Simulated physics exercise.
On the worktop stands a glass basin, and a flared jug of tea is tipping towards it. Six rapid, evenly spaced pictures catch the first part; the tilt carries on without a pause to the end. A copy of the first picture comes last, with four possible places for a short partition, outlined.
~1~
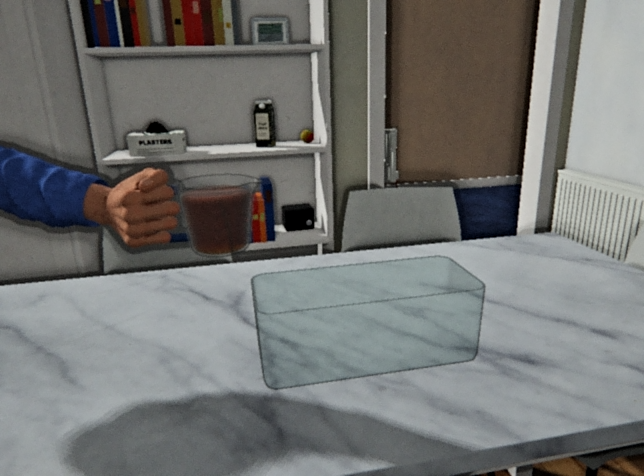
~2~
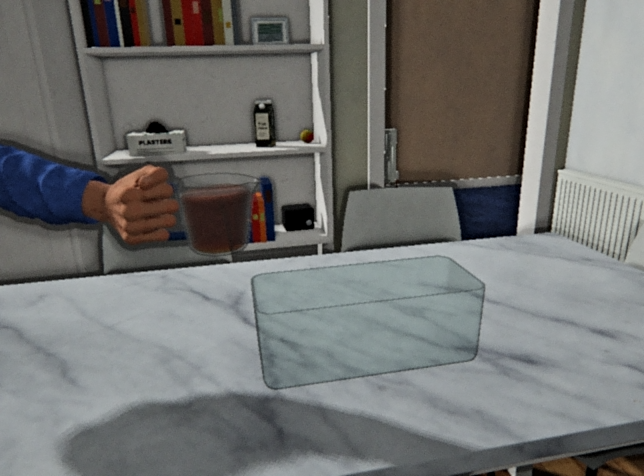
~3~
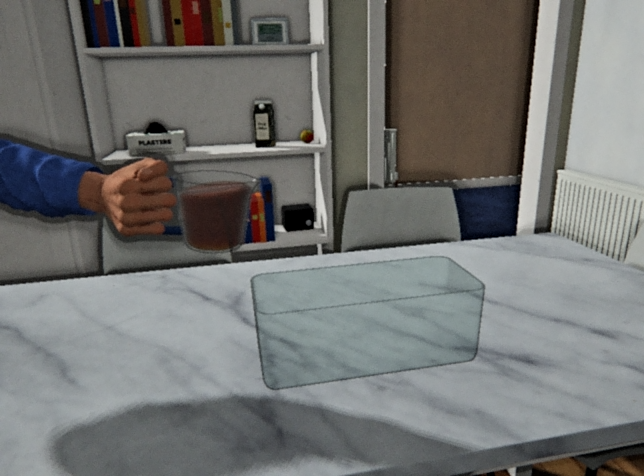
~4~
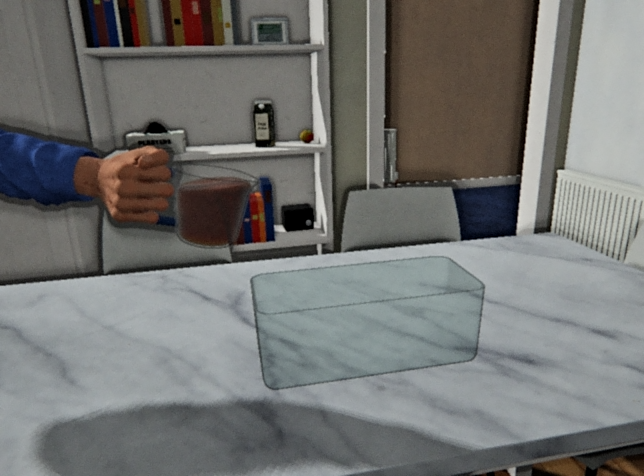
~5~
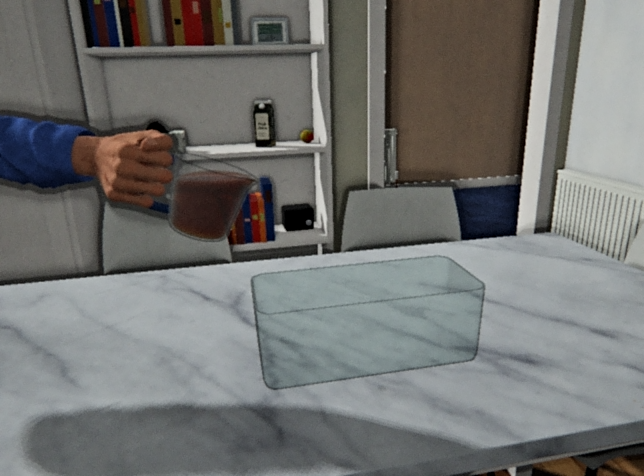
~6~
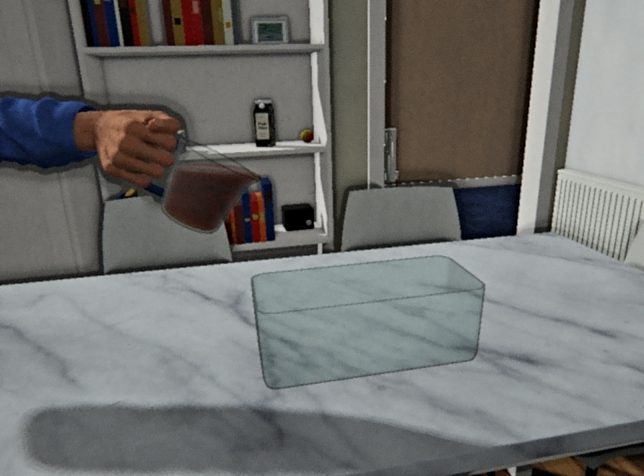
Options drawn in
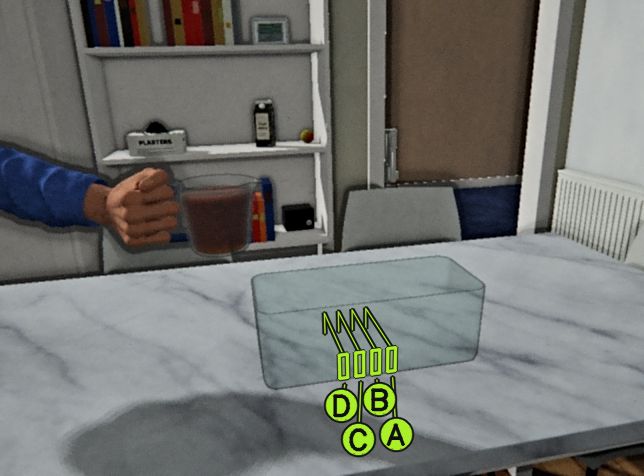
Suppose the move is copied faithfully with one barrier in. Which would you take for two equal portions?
It is C.
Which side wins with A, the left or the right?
The left one.
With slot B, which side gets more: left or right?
The left one.
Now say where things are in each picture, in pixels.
Upright, lip at (260, 181); basin from (264, 387) to (475, 356); nothing has left yet.
Upright, lip at (260, 181); nothing has left yet.
Tipped about 5°, lip at (260, 181); nothing has left yet.
Tipped about 12°, lip at (259, 181); nothing has left yet.
Tipped about 20°, lip at (259, 180); nothing has left yet.
Tipped about 30°, lip at (259, 180); tea is over the lip, down to (259, 180).
On the marked copy, A at (392, 377); B at (376, 379); C at (360, 382); D at (344, 384).
With A, about 86 % ends left of the wall and 9 % right of it; 5 % is lost outside.
With B, about 87 % ends left of the wall and 9 % right of it; 5 % is lost outside.
With C, about 46 % ends left of the wall and 52 % right of it.
With D, about 17 % ends left of the wall and 81 % right of it.
